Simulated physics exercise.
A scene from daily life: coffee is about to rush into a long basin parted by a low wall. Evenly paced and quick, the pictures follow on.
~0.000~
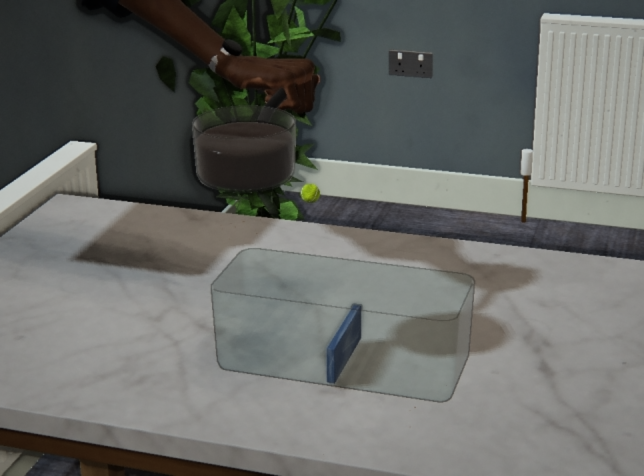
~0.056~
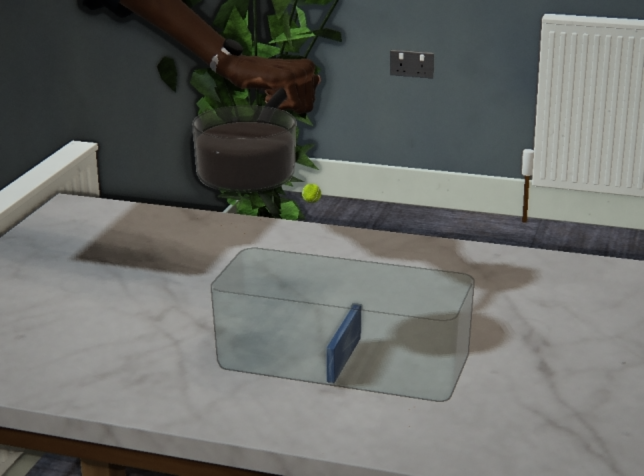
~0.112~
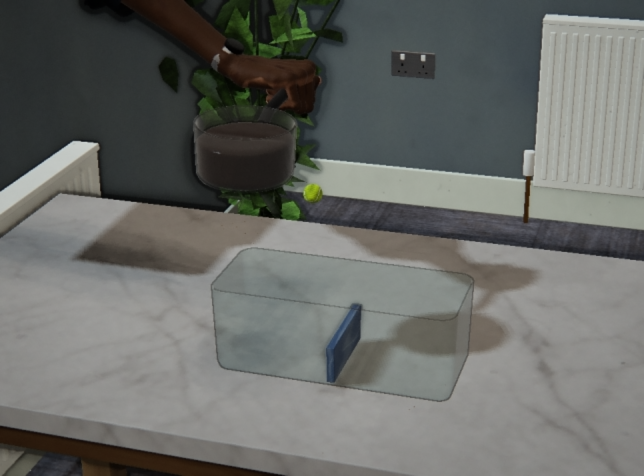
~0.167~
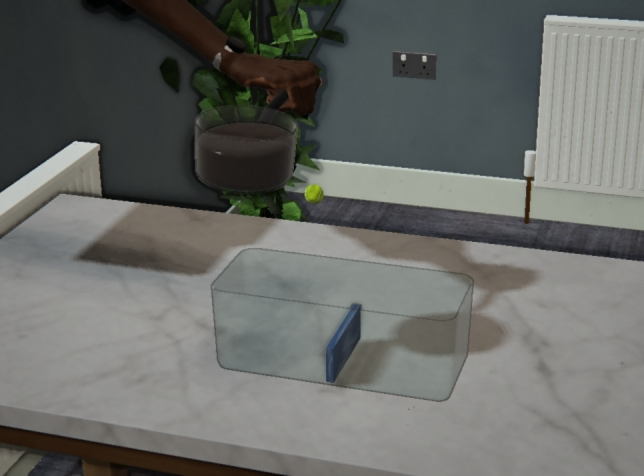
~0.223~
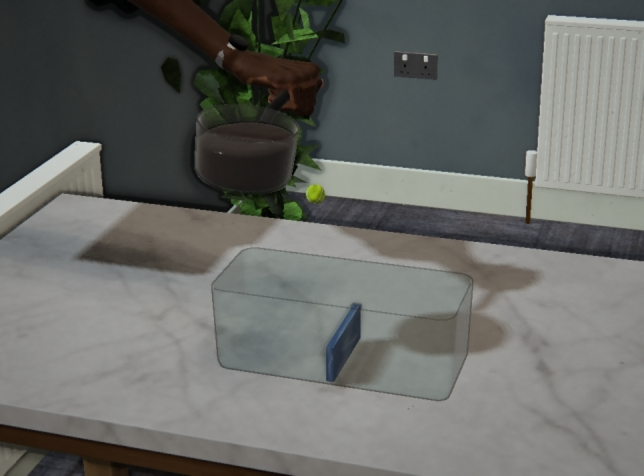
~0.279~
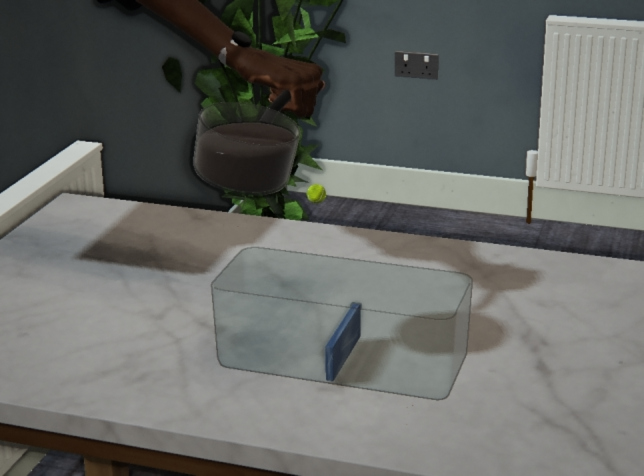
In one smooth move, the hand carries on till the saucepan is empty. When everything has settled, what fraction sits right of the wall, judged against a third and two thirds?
Sits mid-range.
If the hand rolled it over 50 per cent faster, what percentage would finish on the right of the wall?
Something like 50 in a hundred.
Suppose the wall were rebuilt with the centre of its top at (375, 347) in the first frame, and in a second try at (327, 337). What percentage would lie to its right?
Around 15 percent in try one and around 80 percent in try two.
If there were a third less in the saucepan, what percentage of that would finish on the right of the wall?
I'd say roughly 30 percent.
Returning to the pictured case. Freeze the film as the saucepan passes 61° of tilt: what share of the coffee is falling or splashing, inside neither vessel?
That comes to near 25 percent.
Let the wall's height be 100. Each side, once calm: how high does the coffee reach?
The left side sits at 20 per cent and the right side at 30.
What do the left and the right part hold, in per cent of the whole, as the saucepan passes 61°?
Left: Some 0 %. Right: Some 0 %.
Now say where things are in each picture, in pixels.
In the first frame, it leans 0°; its right rim is at (292, 128); the coffee meets the walls at (201, 132) and (292, 141); the long basin's rim runs from (226, 269) to (466, 299); the wall's top is at (345, 327).
In the second frame, it leans 1°; its right rim is at (292, 128); the coffee meets the walls at (202, 132) and (292, 141).
In the third frame, it leans 2°; its right rim is at (293, 130); the coffee meets the walls at (202, 132) and (292, 142).
In the fourth frame, it leans 5°; its right rim is at (294, 133); the coffee meets the walls at (202, 132) and (293, 142).
In the fifth frame, it leans 8°; its right rim is at (295, 136); the coffee meets the walls at (204, 132) and (294, 143).
In the sixth frame, it leans 12°; its right rim is at (296, 139); the coffee meets the walls at (204, 133) and (295, 143).
A moment on, the saucepan is tipped part way and 70 per cent is still to pour, 2 is left of the wall and 1 right of it.
Next, the saucepan is tipped on its side and 19 per cent is still to pour, 12 is left of the wall and 51 right of it.
Then the saucepan is tipped on its side and 3 per cent is still to pour, 35 is left of the wall and 57 right of it.
Later the saucepan is tipped on its side and 0 per cent is still to pour, 40 is left of the wall and 58 right of it.
At rest 41 per cent lies left of the wall, 58 right of it and 1 outside.
